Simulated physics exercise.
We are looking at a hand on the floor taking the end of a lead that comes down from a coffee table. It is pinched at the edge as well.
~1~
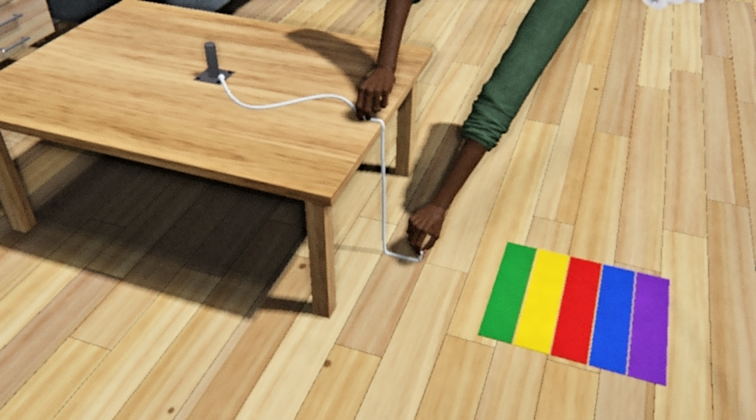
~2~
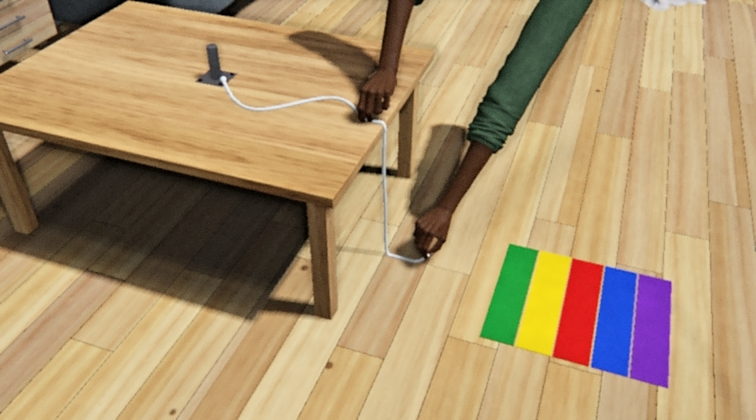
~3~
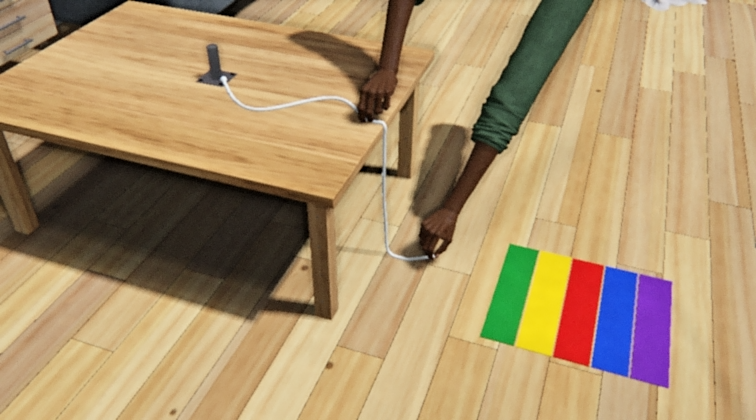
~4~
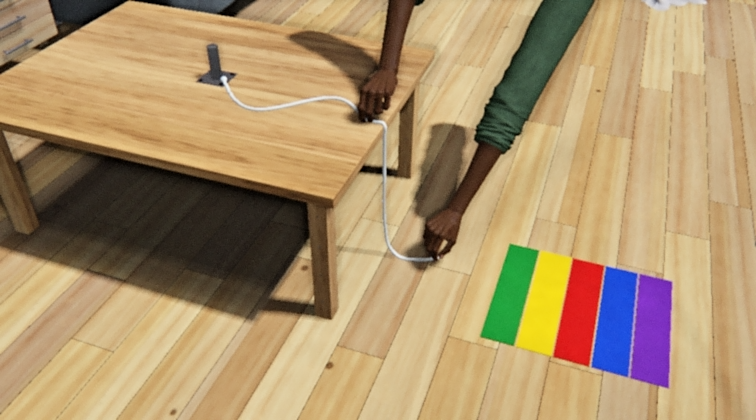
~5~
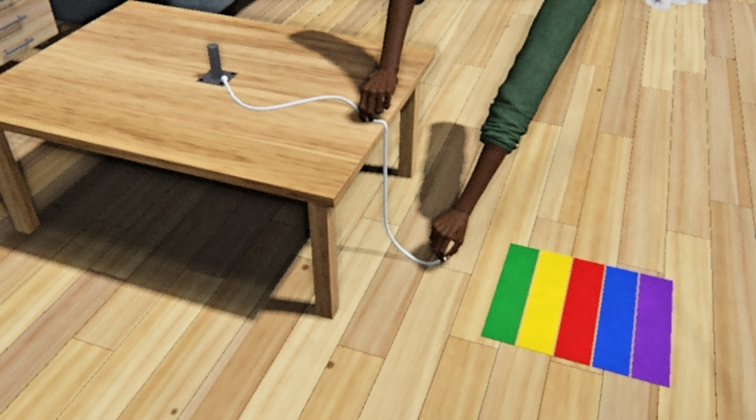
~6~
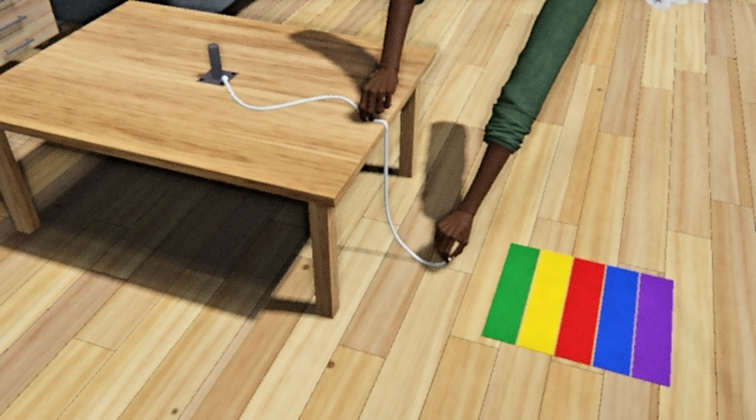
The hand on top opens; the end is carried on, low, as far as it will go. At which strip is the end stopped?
The end stops over the red strip.
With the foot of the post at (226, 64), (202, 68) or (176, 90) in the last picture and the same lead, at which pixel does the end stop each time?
Try by try, around (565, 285), (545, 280) and (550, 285).
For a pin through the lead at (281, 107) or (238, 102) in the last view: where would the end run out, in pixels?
In that order: (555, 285) and (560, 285).
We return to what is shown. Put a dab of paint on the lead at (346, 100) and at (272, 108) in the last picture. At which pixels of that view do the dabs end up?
About (370, 117), and the other about (301, 99).
A little later, end near (517, 276); over green.
Next, end near (557, 285); over yellow.
When it is tight, end near (580, 291); over red. It gets as far as the red strip.
